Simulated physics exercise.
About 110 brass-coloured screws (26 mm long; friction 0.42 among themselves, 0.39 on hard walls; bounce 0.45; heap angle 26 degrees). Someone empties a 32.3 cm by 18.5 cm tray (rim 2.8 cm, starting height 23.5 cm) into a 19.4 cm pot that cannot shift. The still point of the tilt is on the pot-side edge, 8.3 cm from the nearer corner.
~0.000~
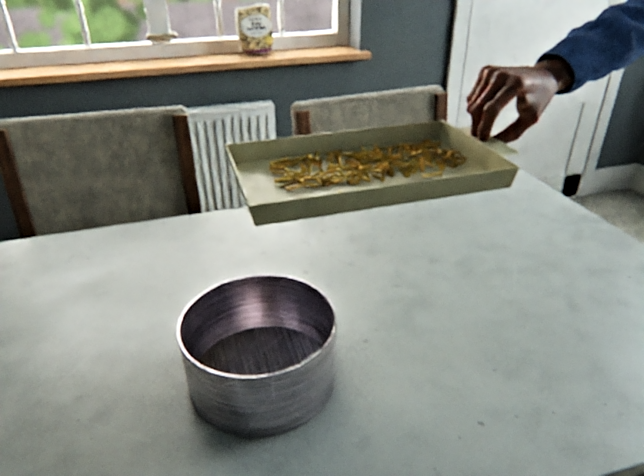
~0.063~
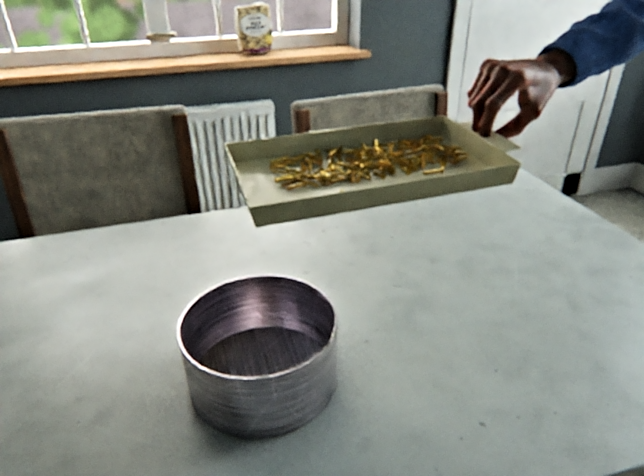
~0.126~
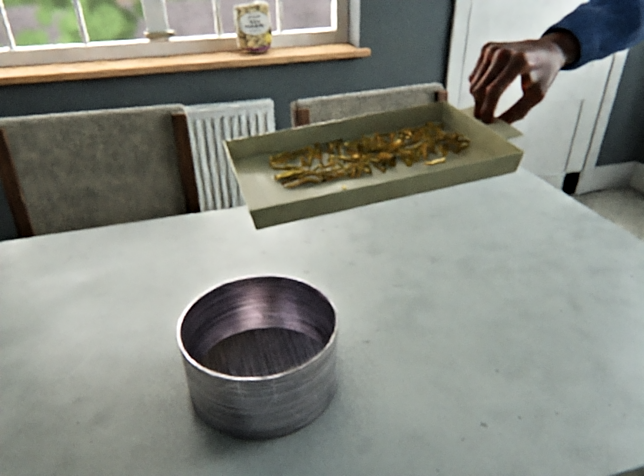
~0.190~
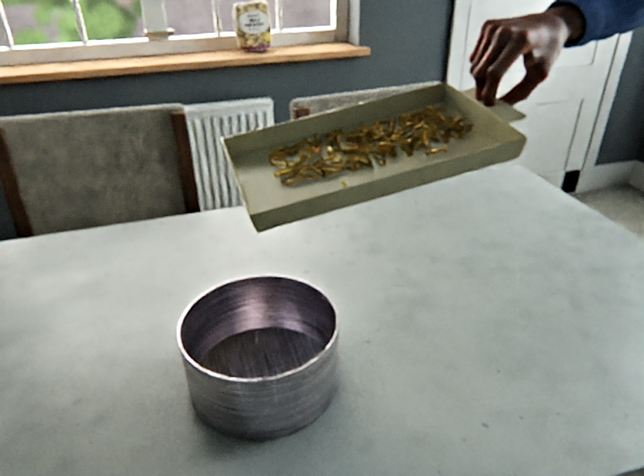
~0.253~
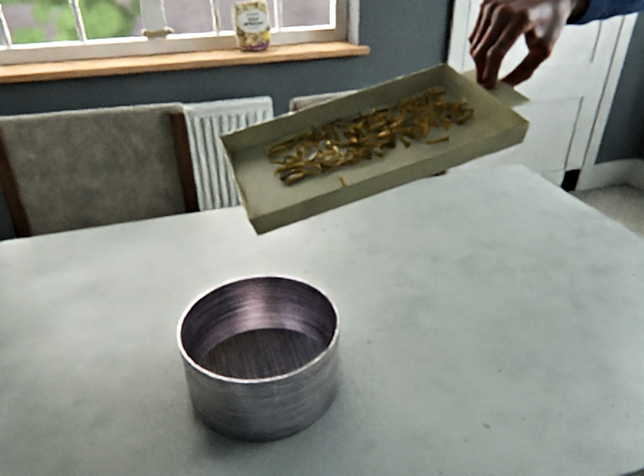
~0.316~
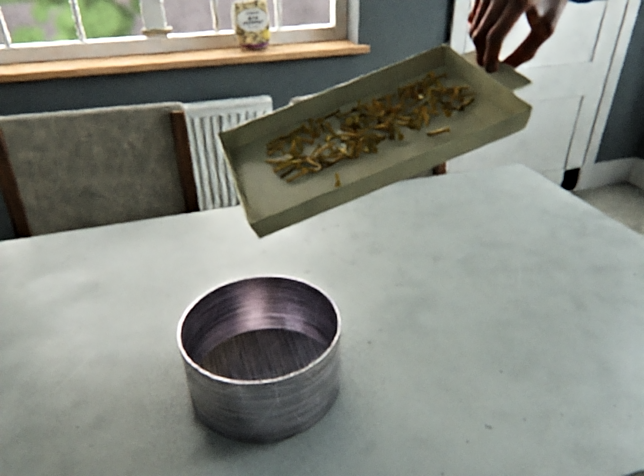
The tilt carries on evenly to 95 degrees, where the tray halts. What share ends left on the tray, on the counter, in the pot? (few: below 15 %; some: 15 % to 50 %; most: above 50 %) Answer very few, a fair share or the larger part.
Tray: Very few, counter: Very few, pot: The larger part.
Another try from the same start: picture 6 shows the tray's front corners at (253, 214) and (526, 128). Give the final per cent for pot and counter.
Pot 100, counter 0.
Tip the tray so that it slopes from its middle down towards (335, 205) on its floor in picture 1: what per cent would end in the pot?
About 100 per cent.
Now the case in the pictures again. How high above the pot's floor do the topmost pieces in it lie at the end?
About 1.5 cm.
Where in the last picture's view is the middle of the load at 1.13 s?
At about (263, 229).
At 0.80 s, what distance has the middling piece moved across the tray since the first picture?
Roughly 18 cm.
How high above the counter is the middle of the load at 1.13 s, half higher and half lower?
Roughly 22 cm.
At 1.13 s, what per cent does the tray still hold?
Roughly 75 per cent.
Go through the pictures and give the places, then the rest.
In the first frame, tray tilt 0 degrees, front corners at (253, 203) and (514, 166); middle of the pieces at (376, 160); pot at (258, 319).
In the second frame, tray tilt 1 degrees, front corners at (253, 205) and (516, 162); middle of the pieces at (377, 157).
In the third frame, tray tilt 5 degrees, front corners at (253, 208) and (519, 151), lowest corner left front; middle of the pieces at (377, 149).
In the fourth frame, tray tilt 10 degrees, front corners at (252, 212) and (522, 136), lowest corner left front; middle of the pieces at (377, 138).
In the fifth frame, tray tilt 14 degrees, front corners at (252, 216) and (524, 122), lowest corner left front; middle of the pieces at (376, 128).
In the sixth frame, tray tilt 19 degrees, front corners at (252, 220) and (527, 107), lowest corner left front; middle of the pieces at (375, 119); pot at (260, 322). The tray's pace is about 75 degrees a second.
After 0.80 s, tilt 55 degrees; the tray holds 100 %, the pot 0 %.
Then, at 1.13 s, tilt 80 degrees; the tray holds 75 %, the pot 25 %.
After 1.55 s, tilt 95 degrees; the tray holds 55 %, the pot 35 %.
In the end, at 2.5 s, tray 5 %, counter 0 %, pot 95 %.
